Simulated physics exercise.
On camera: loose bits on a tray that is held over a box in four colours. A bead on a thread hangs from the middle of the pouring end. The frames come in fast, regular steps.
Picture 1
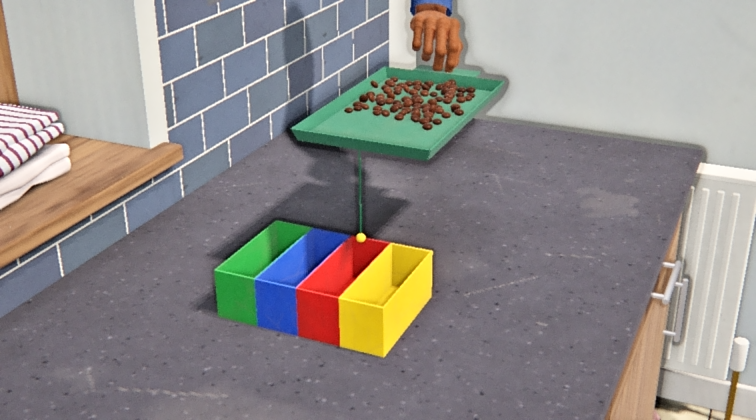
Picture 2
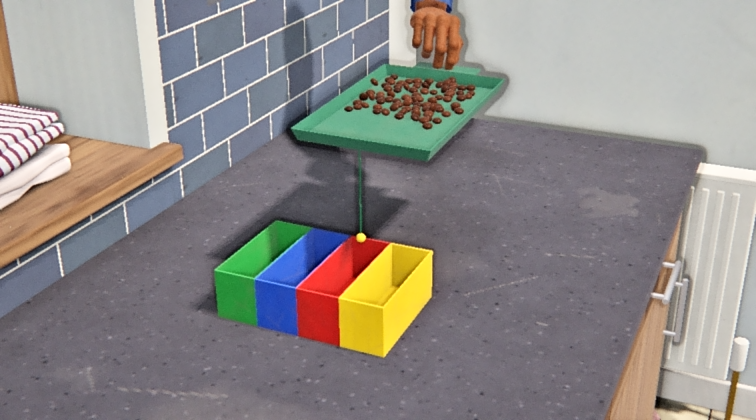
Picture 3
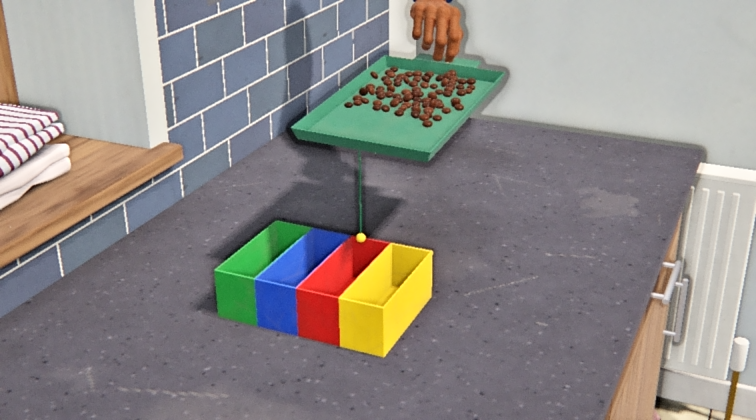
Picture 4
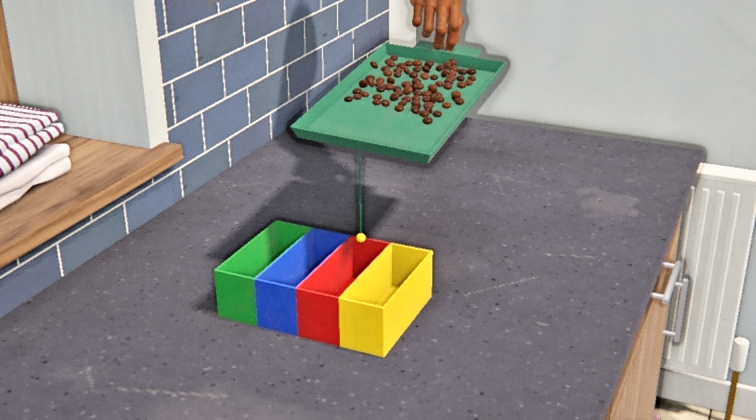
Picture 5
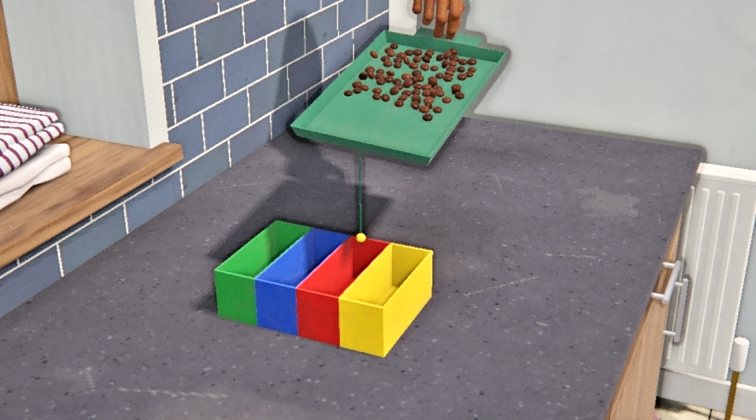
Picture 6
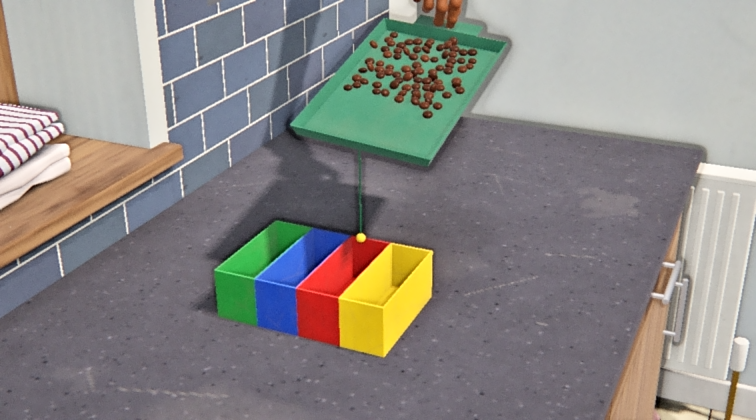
On a dark kitchen worktop, a hand gradually tilting a green tray of brown pieces above a box in four colours.
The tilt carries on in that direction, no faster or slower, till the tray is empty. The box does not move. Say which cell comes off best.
The yellow one ends fullest.
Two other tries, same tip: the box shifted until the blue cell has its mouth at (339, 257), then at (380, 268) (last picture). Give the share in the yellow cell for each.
Roughly 60 per cent, and 10 per cent.
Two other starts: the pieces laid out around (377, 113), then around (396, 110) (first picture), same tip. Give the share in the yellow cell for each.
About 60 and 50 per cent.
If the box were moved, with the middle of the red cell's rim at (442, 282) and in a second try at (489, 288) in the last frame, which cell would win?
At the first place that blue cell, at the second green.
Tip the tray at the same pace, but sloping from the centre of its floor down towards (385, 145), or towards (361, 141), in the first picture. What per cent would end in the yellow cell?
In turn 40 and 20 in a hundred.
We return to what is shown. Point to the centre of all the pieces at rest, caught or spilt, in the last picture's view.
At about (416, 329).
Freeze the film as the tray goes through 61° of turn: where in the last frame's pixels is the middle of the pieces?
Roughly at (410, 166).
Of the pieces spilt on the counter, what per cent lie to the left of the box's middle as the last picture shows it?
Some 0 per cent.
Just after the last frame, tray tipped steeply; roughly two thirds on the tray; just a few in the yellow cell; roughly a third falling or outside the box.
A moment on, tray tipped past a quarter turn; roughly a third in the yellow cell; about a tenth in the red cell; roughly two thirds falling or outside the box.
Further on, tray tipped past a quarter turn; roughly a third in the yellow cell; about a tenth in the red cell; roughly two thirds falling or outside the box.
When it is over, tray tipped past a quarter turn; roughly a third in the yellow cell; about a tenth in the red cell; not one in the blue cell; not one in the green cell; roughly two thirds outside the box.
